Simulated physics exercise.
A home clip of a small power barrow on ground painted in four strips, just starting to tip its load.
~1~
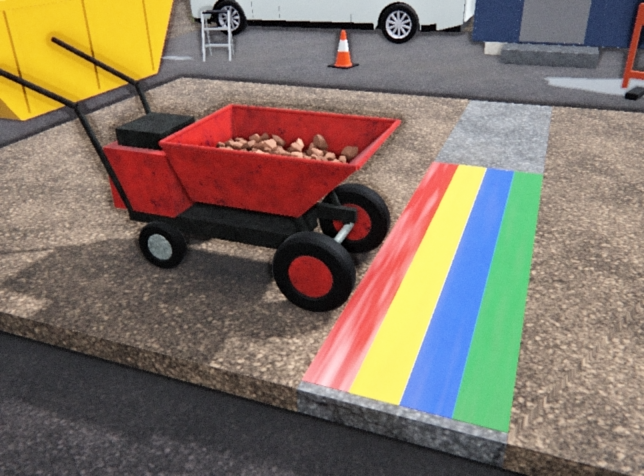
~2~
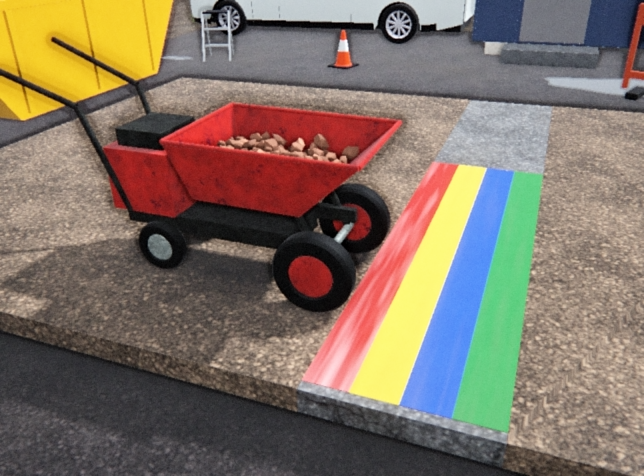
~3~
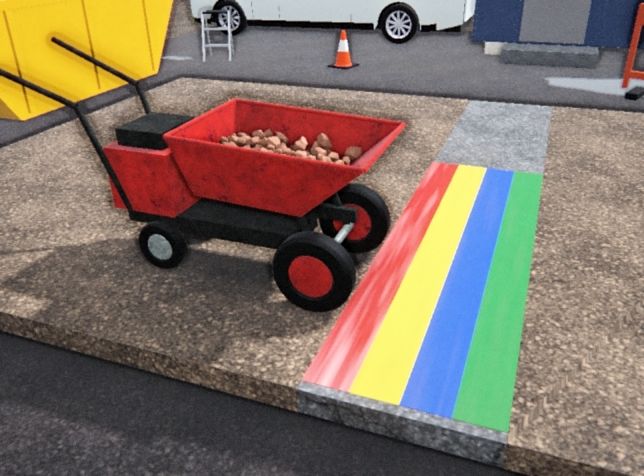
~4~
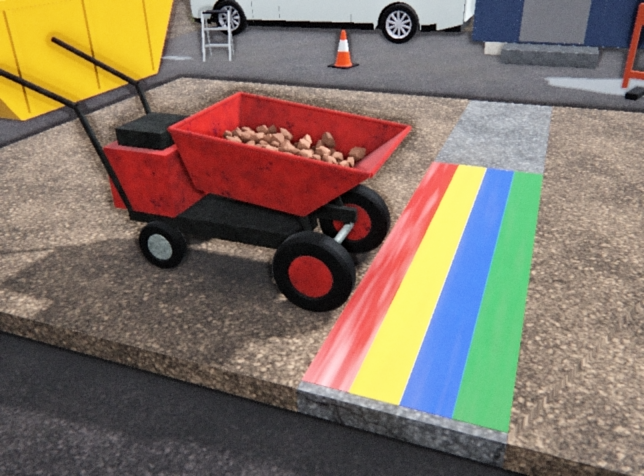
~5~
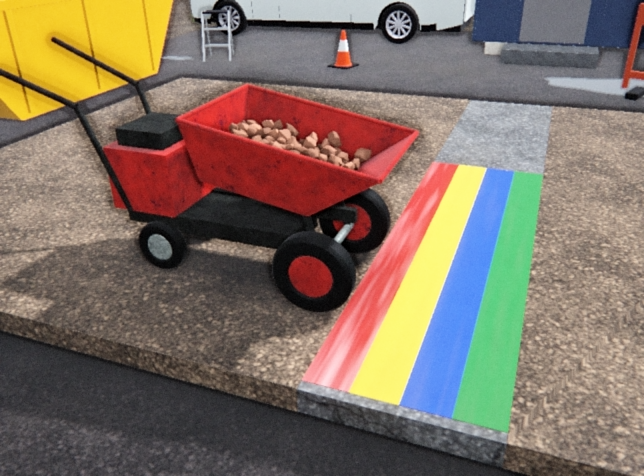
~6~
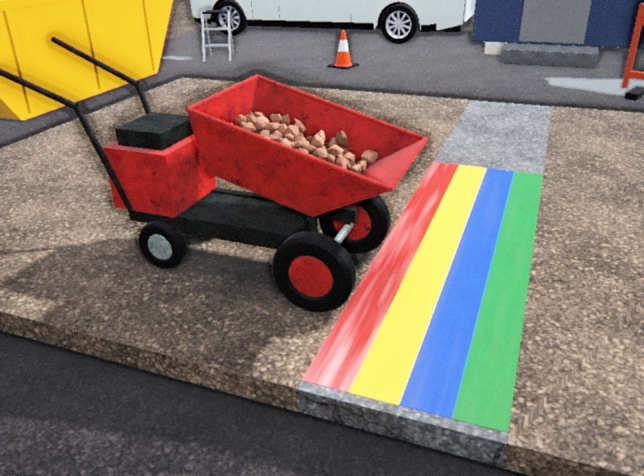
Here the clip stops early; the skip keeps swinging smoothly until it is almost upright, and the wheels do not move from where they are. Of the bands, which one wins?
The green band wins.
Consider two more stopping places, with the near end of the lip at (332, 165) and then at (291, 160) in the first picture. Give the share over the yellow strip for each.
Around 0 and 30 per cent respectively.
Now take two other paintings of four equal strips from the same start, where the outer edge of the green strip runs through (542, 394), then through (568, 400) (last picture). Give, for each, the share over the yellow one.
The first comes to 0 per cent and the second to 0 per cent.
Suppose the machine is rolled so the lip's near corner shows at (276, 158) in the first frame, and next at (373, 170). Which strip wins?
The first case gives yellow, the second gives the green one.
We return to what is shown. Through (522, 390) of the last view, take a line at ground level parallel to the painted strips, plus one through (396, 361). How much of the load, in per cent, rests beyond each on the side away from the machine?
Respectively 20 and 80 %.
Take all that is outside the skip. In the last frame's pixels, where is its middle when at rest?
At about (507, 305), give or take.
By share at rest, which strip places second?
The blue strip.
Just after the last frame, skip tipped steeply; every one in the skip.
A moment on, skip tipped right over; roughly half in the skip; roughly a quarter over the blue strip; roughly a quarter over the green strip; just a few off the paint.
Further on, skip tipped right over; roughly a quarter in the skip; roughly a quarter over the blue strip; roughly a third over the green strip; roughly a quarter off the paint.
When it is over, skip tipped right over; roughly a quarter in the skip; not one over the red strip; not one over the yellow strip; roughly a quarter over the blue strip; roughly a third over the green strip; roughly a quarter off the paint.
